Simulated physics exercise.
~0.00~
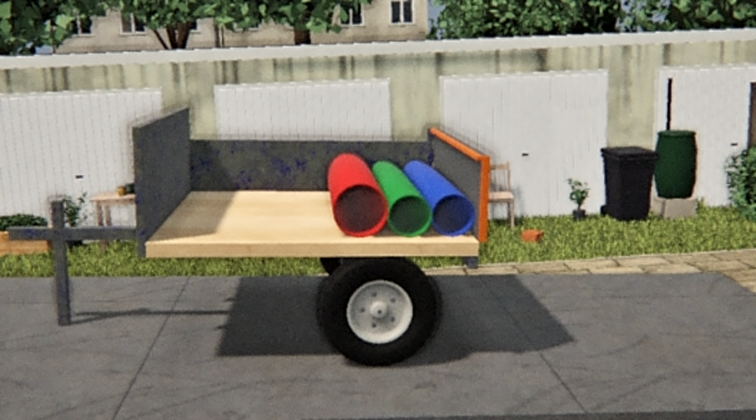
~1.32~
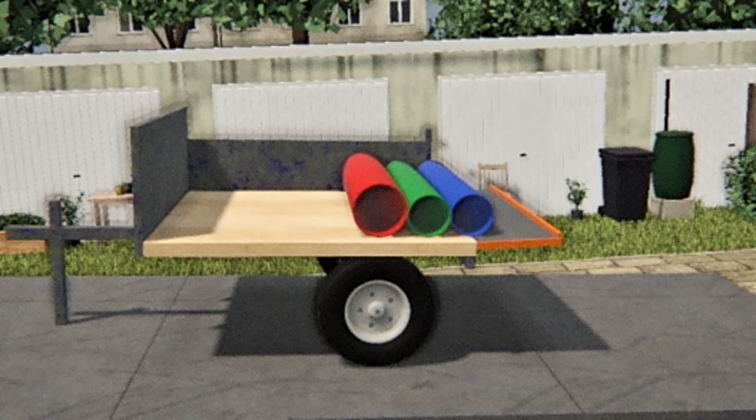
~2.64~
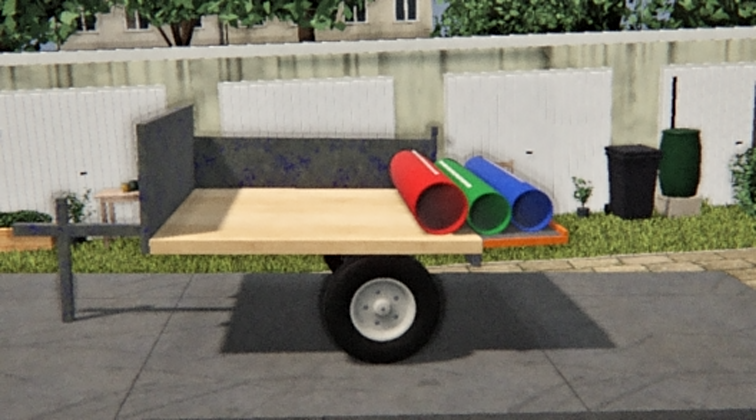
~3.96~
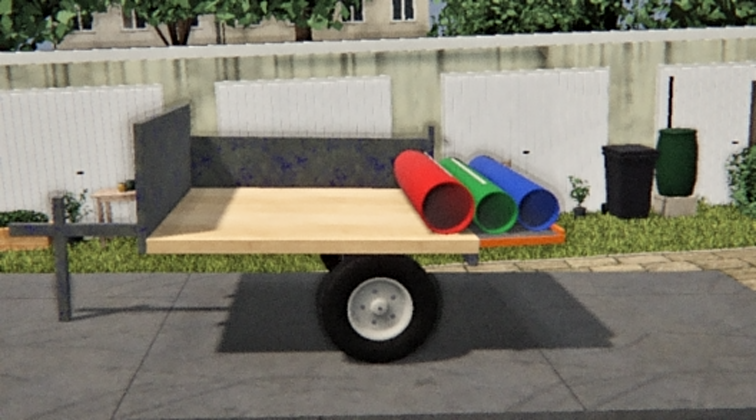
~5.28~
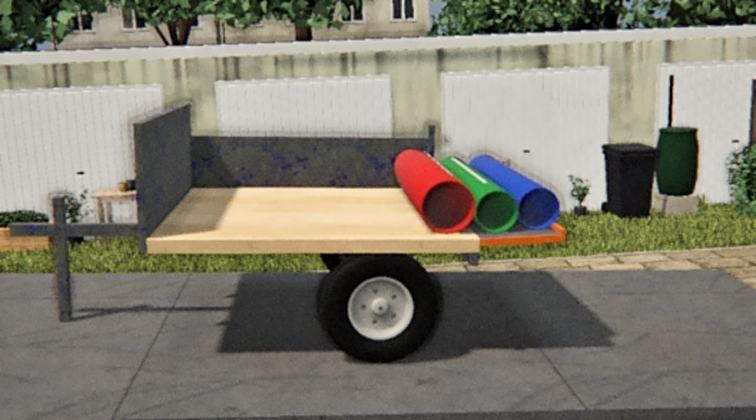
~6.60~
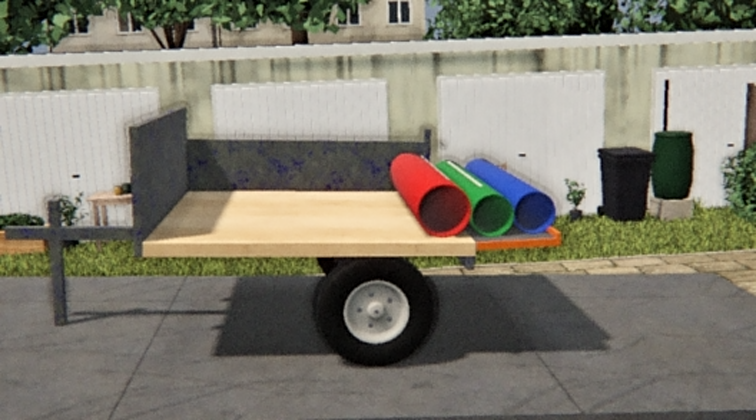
On a paved strip before a pale wall with white panels and a band of grass, a small trailer with a wooden bed stands side-on to a slightly swaying view. Three pipes, red, green and blue from left to right, lie end-on near the orange-edged tailgate at the right. The tailgate drops outward until it sticks out almost level, and the pipes start rolling right. They roll a short way together, blue leading onto the lowered gate and green following. They come to rest side by side, with red still on the bed's right end and none fallen off.
